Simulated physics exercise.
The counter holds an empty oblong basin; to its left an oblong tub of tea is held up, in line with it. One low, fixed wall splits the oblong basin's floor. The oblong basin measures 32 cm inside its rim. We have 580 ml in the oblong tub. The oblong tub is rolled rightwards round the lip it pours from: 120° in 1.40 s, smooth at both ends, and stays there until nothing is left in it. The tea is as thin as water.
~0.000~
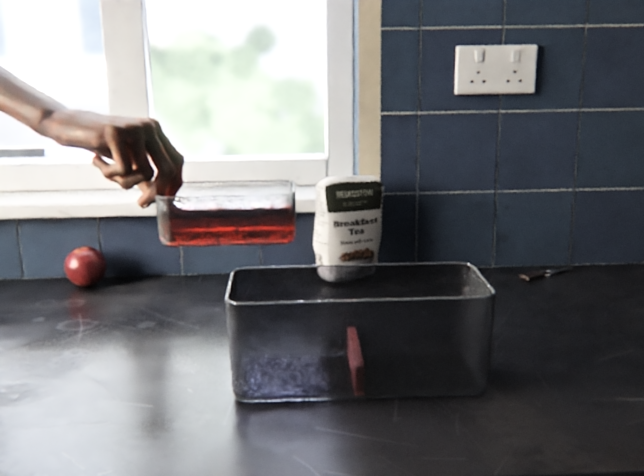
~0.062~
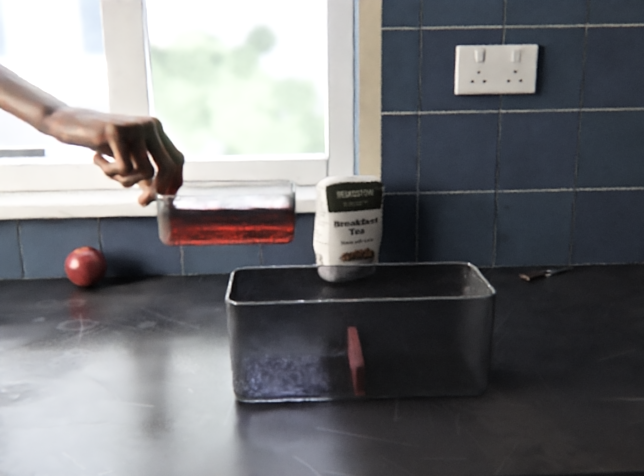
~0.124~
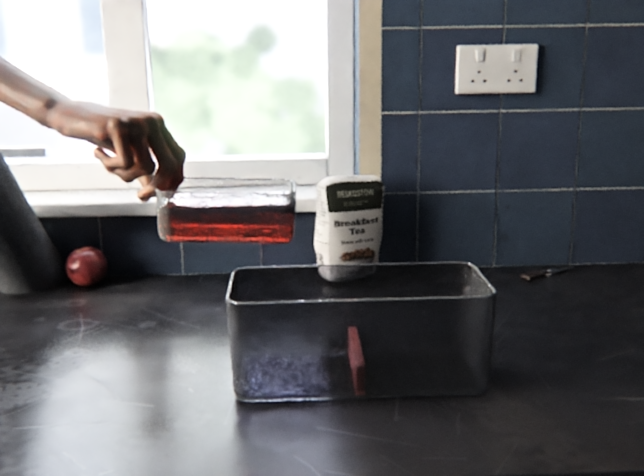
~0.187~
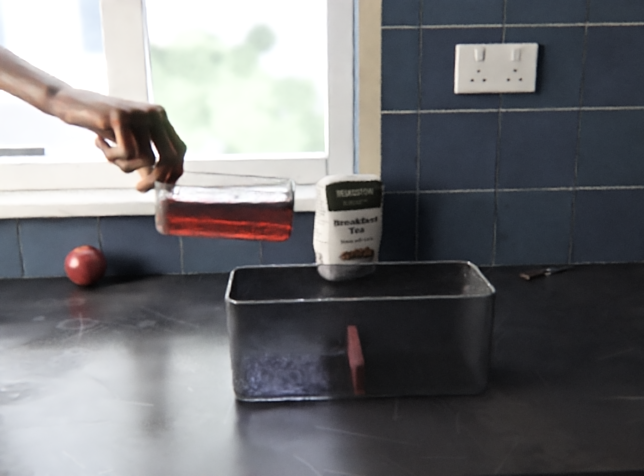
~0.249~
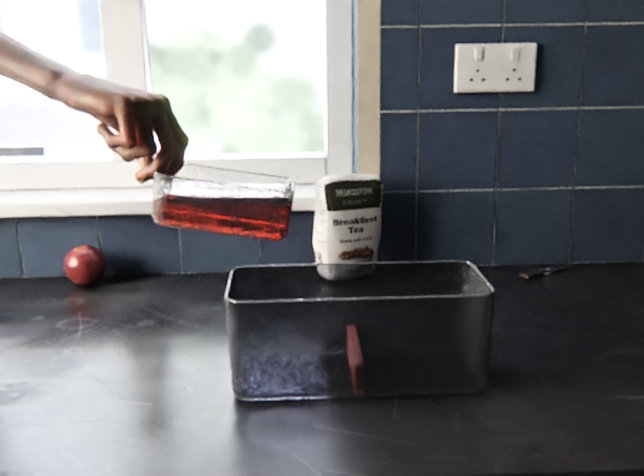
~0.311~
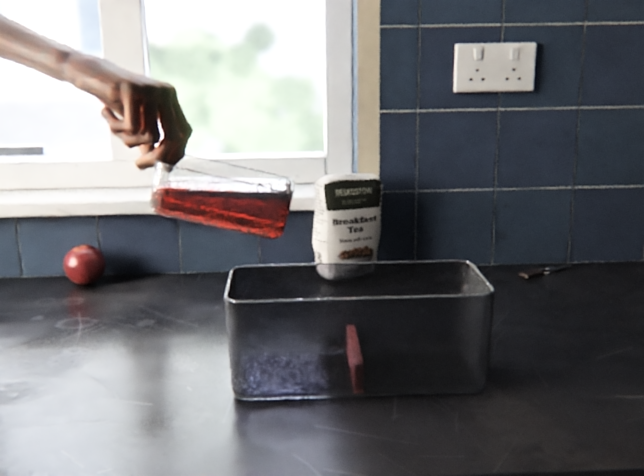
A hand reaches in from the left on a kitchen counter, seen from the front at slightly above counter height, before a window and blue tiles. It holds a clear oblong tub of red tea above and left of an empty oblong basin, with a red apple, a tea packet and a white socket behind. The hand slowly tilts the tub rightwards, while the camera stays still.
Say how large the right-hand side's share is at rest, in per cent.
Its share is roughly 79 per cent.
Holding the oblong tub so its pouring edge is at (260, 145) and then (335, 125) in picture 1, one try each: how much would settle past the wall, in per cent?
Near 60 in a hundred on the first go and near 85 in a hundred on the second.
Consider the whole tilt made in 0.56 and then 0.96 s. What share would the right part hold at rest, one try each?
65 per cent first, 75 per cent second.
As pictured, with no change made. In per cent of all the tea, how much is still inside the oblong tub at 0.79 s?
About 28 percent.
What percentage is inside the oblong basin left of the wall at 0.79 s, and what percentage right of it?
5 left and 22 right, roughly.
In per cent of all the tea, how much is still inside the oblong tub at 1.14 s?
Roughly 3 per cent.
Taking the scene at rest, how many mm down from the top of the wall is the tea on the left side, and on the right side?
Left: Roughly 34 mm; right: Roughly 18 mm.
After 0.79 s the tilt is 72° and 27 per cent is still to pour, 5 is left of the wall and 22 right of it.
After 1.14 s the tilt is 110° and 3 per cent is still to pour, 14 is left of the wall and 73 right of it.
After 1.50 s the tilt is 120° and 0 per cent is still to pour, 17 is left of the wall and 79 right of it.
After 1.90 s the tilt is 120° and 0 per cent is still to pour, 17 is left of the wall and 79 right of it.
In the end 17 per cent lies left of the wall, 79 right of it and 4 outside.
